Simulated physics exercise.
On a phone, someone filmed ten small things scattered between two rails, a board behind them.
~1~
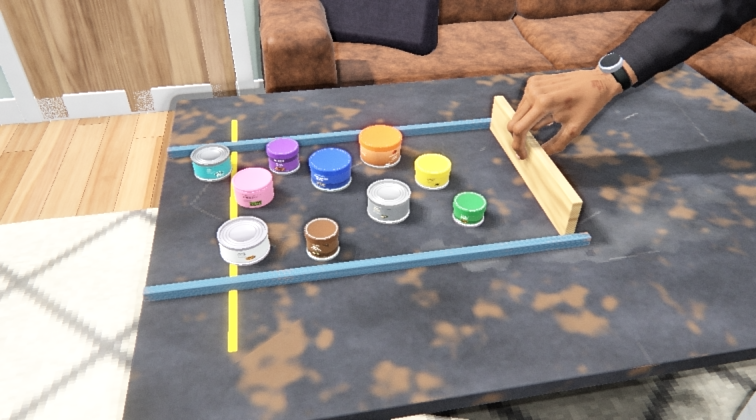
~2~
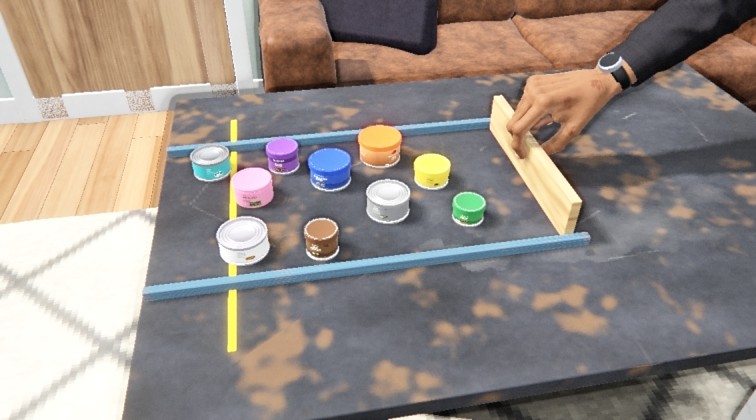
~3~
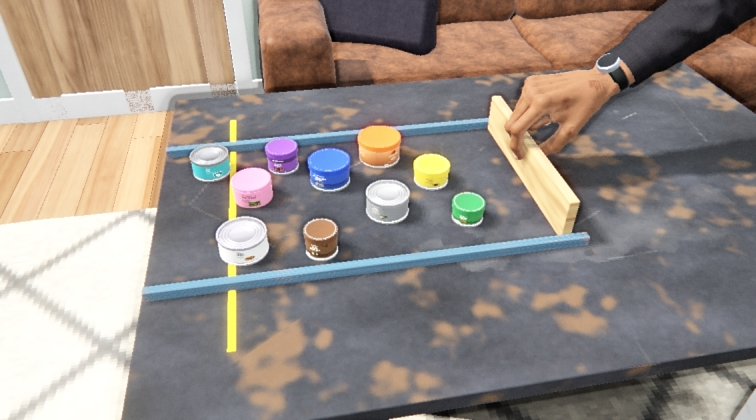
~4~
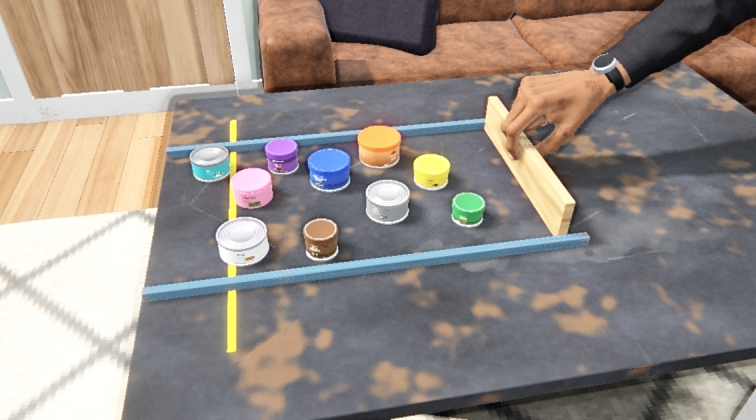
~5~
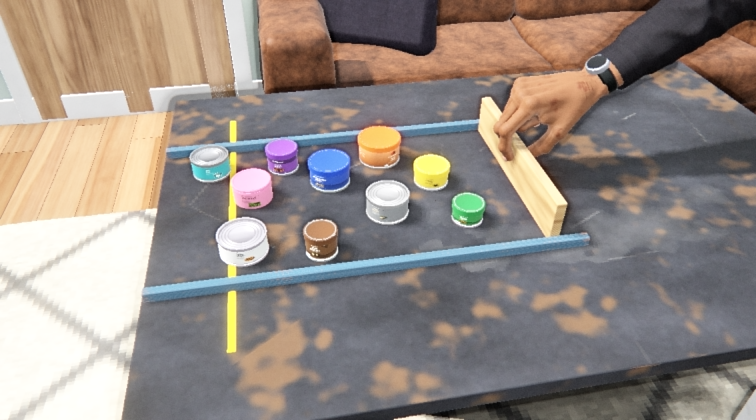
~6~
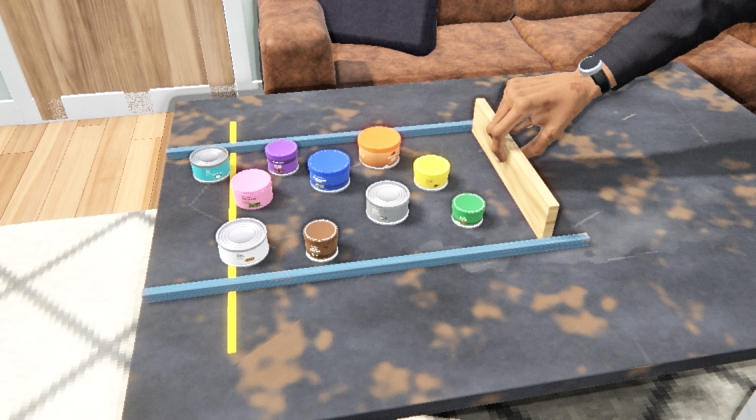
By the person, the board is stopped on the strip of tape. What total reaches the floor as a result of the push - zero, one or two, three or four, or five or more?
The total on the floor is one or two.
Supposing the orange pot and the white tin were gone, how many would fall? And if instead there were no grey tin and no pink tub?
In the first try 0, in the other 1.
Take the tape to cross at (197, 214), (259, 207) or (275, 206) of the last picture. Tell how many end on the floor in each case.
Going through each try, you'd get 5, 0 and 0.
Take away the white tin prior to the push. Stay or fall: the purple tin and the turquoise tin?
So the purple tin is still there and the turquoise tin goes off the edge.
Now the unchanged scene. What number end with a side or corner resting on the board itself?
It ends up touching 5.
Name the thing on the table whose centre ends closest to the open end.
Answer: The purple tin.
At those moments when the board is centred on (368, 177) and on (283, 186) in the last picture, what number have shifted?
Answer - first 5, then 10.
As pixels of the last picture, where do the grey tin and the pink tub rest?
The grey tin at (209, 219), the pink tub at (175, 208).
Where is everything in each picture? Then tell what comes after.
Turquoise tin (212, 163); white tin (244, 241); pink tub (254, 188); board (530, 160); tape (234, 209), in the first frame.
White tin (244, 241); purple tin (283, 157), in the second frame.
Pink tub (252, 188); brown pot (321, 240), in the third frame.
Turquoise tin (211, 163); blue pot (330, 171), in the fourth frame.
White tin (243, 242); board (517, 161), in the fifth frame.
Turquoise tin (211, 164); white tin (243, 243); pink tub (252, 189); board (509, 163); tape (233, 210), in the sixth frame.
Soon after, none off yet; turquoise tin at rest near (211, 164); white tin at rest near (243, 243); pink tub at rest near (252, 189).
Then, none off yet; turquoise tin moved about its own width near (187, 166); white tin moved a little near (229, 244); pink tub moved about its own width near (207, 202).
By the end, the number that fall off is one or two; fallen, turquoise tin.
